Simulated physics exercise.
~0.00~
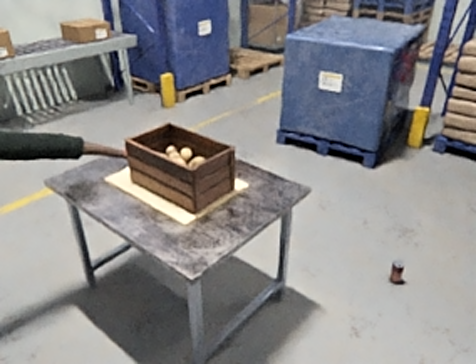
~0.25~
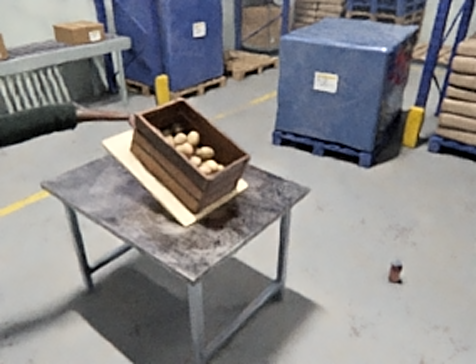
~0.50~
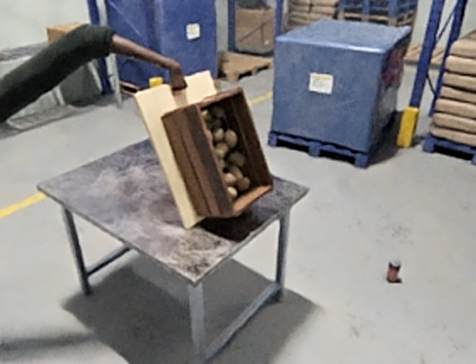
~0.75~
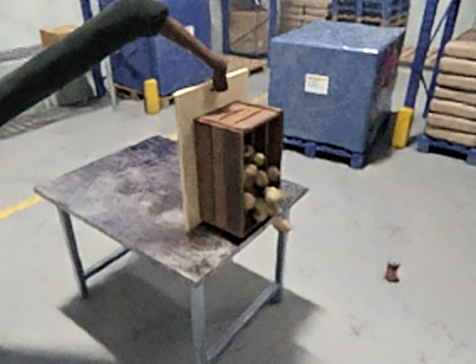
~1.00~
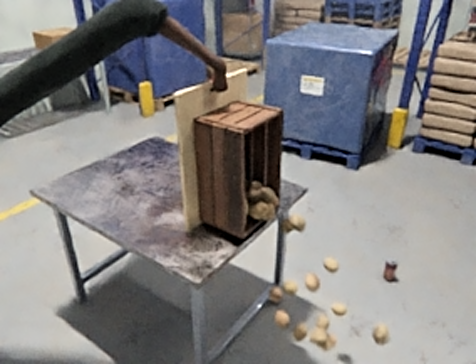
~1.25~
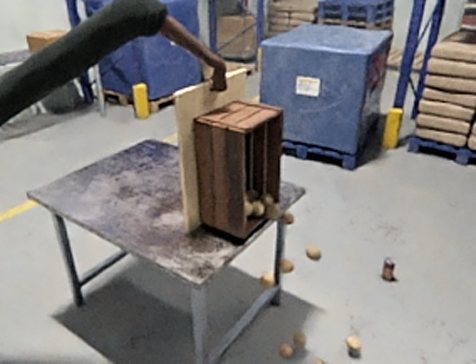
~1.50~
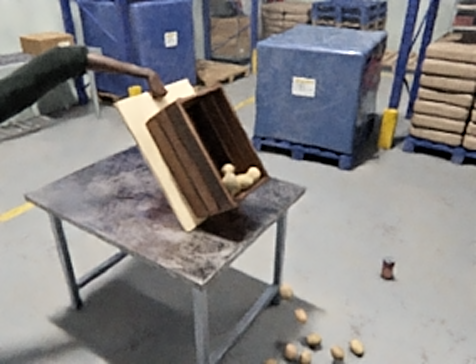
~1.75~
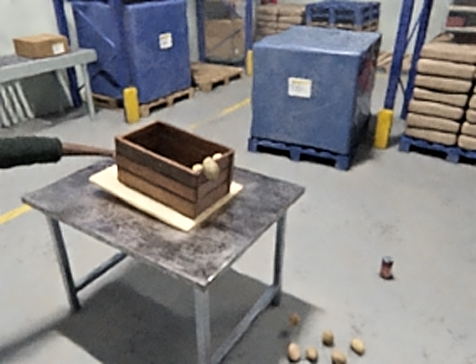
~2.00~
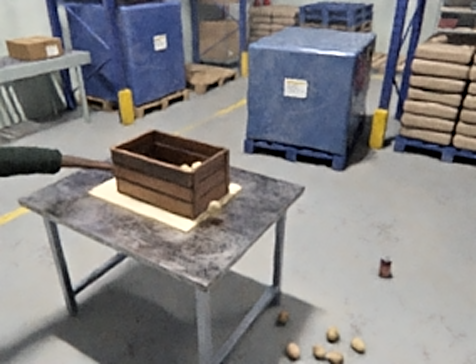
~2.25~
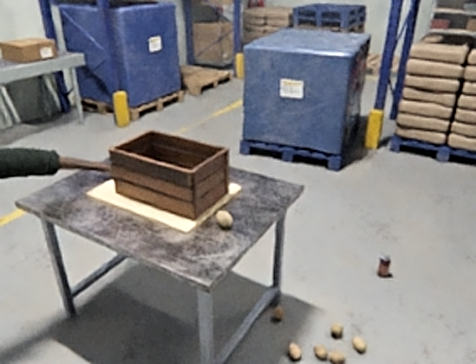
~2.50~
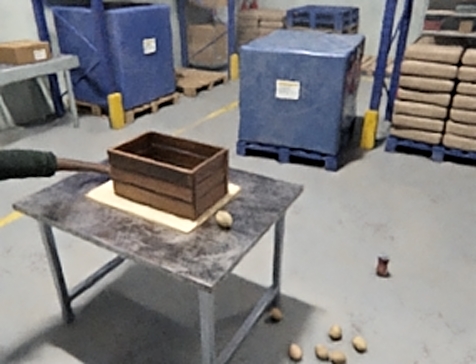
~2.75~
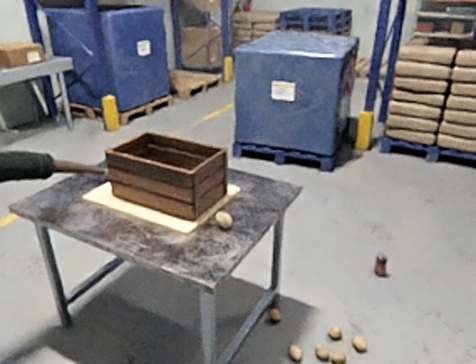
In this clip, a hand at the left tips up a board carrying a wooden crate of potatoes on a table, and many spill over the right edge onto the floor. The board is lowered flat, leaving one potato beside the crate and several on the floor.
